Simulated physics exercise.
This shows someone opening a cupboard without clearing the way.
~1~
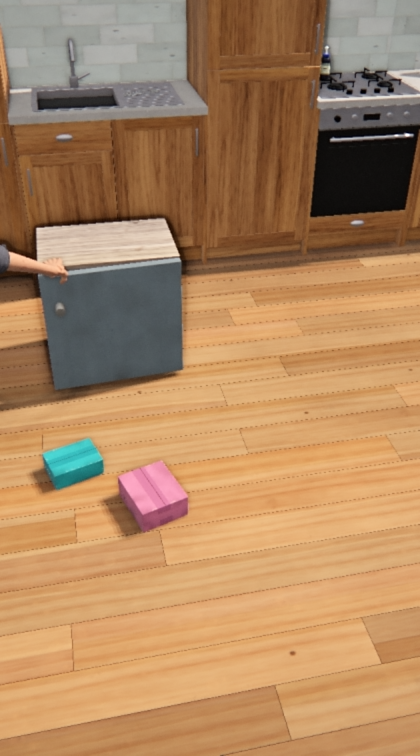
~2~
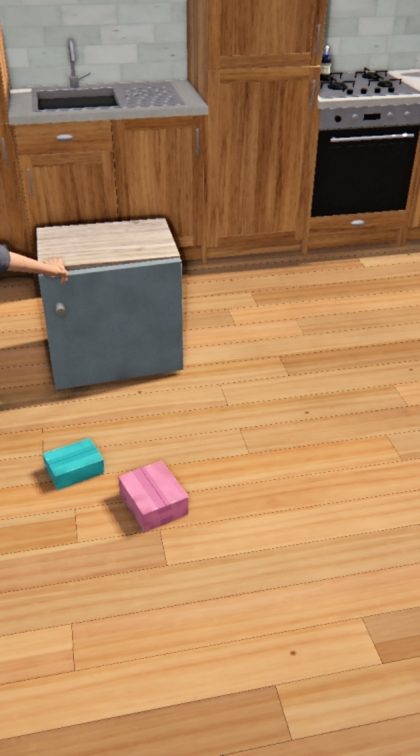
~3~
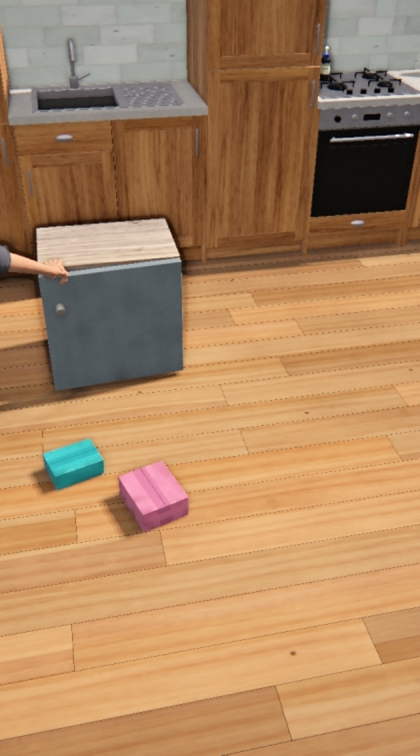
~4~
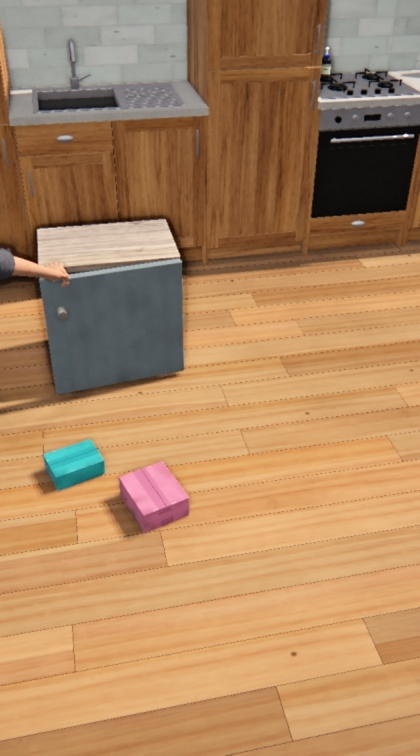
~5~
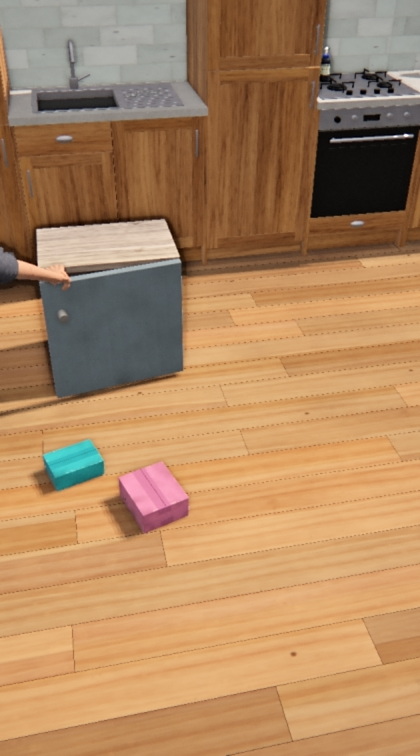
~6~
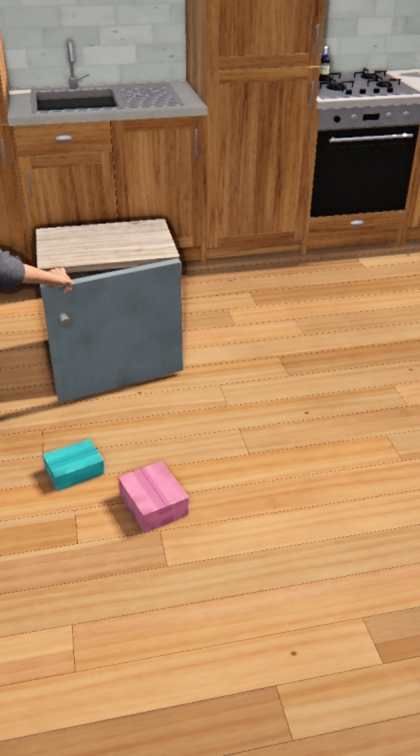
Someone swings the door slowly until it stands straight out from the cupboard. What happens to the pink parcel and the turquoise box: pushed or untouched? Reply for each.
Here the pink parcel escapes contact, the turquoise box escapes contact.
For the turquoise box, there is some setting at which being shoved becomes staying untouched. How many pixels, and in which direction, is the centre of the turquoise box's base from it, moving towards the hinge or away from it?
Somewhere near 16 pixels, heading right.
Then, 0.84 s past the last view, door 42° open; pink parcel at rest near (153, 496); turquoise box at rest near (74, 465).
Then, 1.84 s past the last view, door 76° open; pink parcel at rest near (153, 496); turquoise box at rest near (74, 465).
Finally, the pink parcel stays untouched, near (153, 496); the turquoise box stays untouched, near (74, 465).
